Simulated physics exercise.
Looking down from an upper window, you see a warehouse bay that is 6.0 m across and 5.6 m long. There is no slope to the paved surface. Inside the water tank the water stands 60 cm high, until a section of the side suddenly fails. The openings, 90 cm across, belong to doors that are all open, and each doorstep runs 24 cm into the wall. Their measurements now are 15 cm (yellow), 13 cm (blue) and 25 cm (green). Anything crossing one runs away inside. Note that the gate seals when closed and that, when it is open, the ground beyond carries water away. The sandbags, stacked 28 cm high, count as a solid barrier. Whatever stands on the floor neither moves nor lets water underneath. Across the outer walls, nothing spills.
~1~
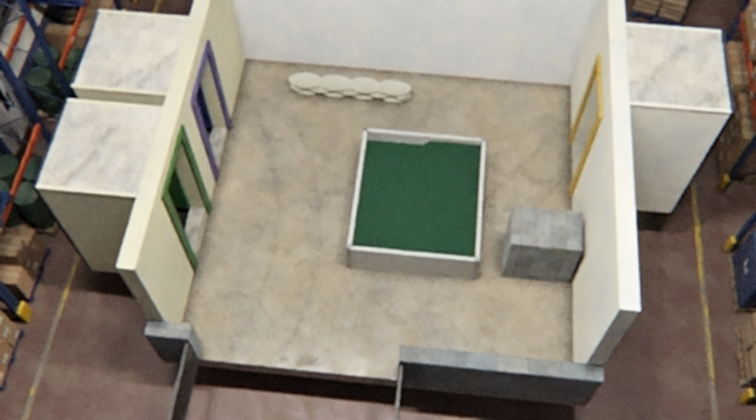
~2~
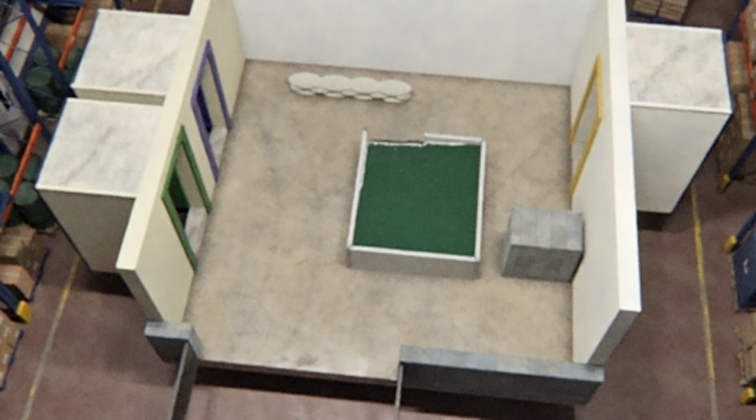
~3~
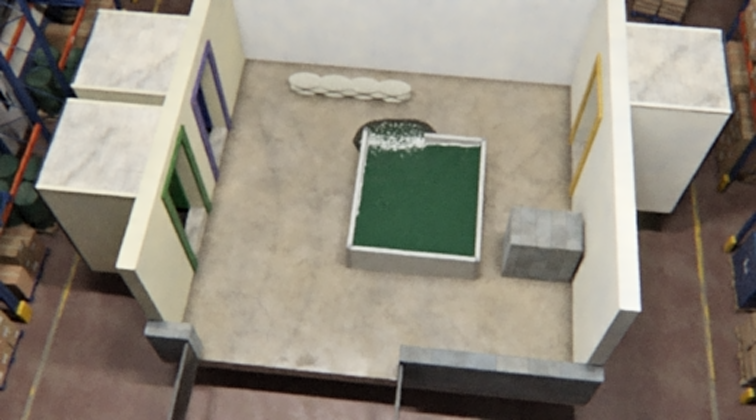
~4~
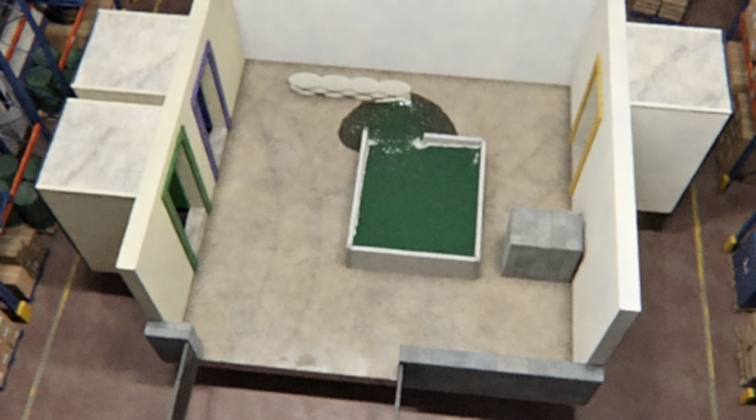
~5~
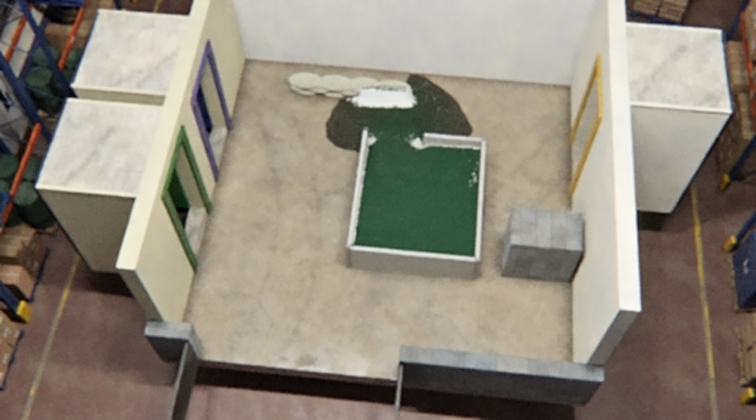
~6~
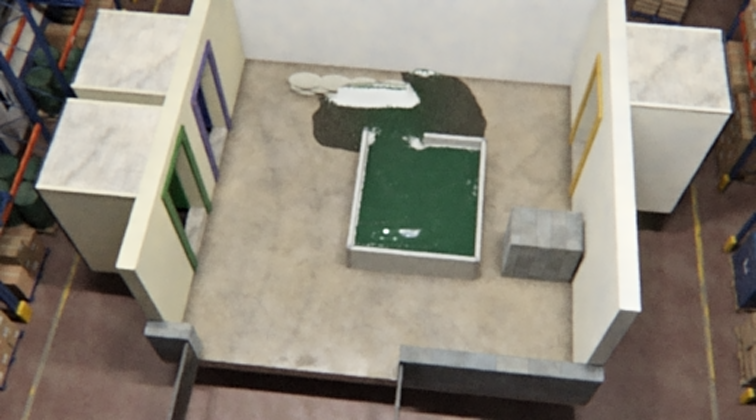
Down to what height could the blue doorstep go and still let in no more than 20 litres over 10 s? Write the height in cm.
I would say down to about 13.5 cm.
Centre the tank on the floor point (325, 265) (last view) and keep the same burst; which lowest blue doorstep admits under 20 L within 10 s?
At least roughly 12.0 cm high.
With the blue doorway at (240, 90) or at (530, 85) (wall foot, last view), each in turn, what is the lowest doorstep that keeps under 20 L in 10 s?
In turn: About 18 cm, about 13.0 cm.
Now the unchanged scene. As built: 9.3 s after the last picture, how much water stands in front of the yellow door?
Some 10.5 centimetres.
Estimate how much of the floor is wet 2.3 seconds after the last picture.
Wet share: Around 40 %.
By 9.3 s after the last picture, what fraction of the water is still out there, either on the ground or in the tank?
Close to 84 per cent is still present.
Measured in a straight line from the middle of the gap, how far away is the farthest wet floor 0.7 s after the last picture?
3.0 metres.
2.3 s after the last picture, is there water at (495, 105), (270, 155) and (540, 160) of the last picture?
Okay, in order that's got wet, got wet and finally got wet.
Then, 0.7 s after the last picture water covers 20 % of the floor, deepest (42 cm) near (396, 111); it has not reached the blue door.
Then, 2.3 s after the last picture water covers 40 % of the floor, deepest (28 cm) near (386, 110); 17 cm at the blue door, 5 litres in over its 13 cm doorstep.
Then, 9.3 s after the last picture water covers 95 % of the floor, deepest (14 cm) near (548, 241); 7 cm at the blue door, 22 litres in over its 13 cm doorstep.
At the blue door as built, the water peaked near 17 cm, 1.9 s after the last picture.
Run again over the same 10 s with other heights there, 43 litres in over 11 cm, 12 litres over 14.5 cm. The limit of 20 litres is kept from about 13.5 cm up.
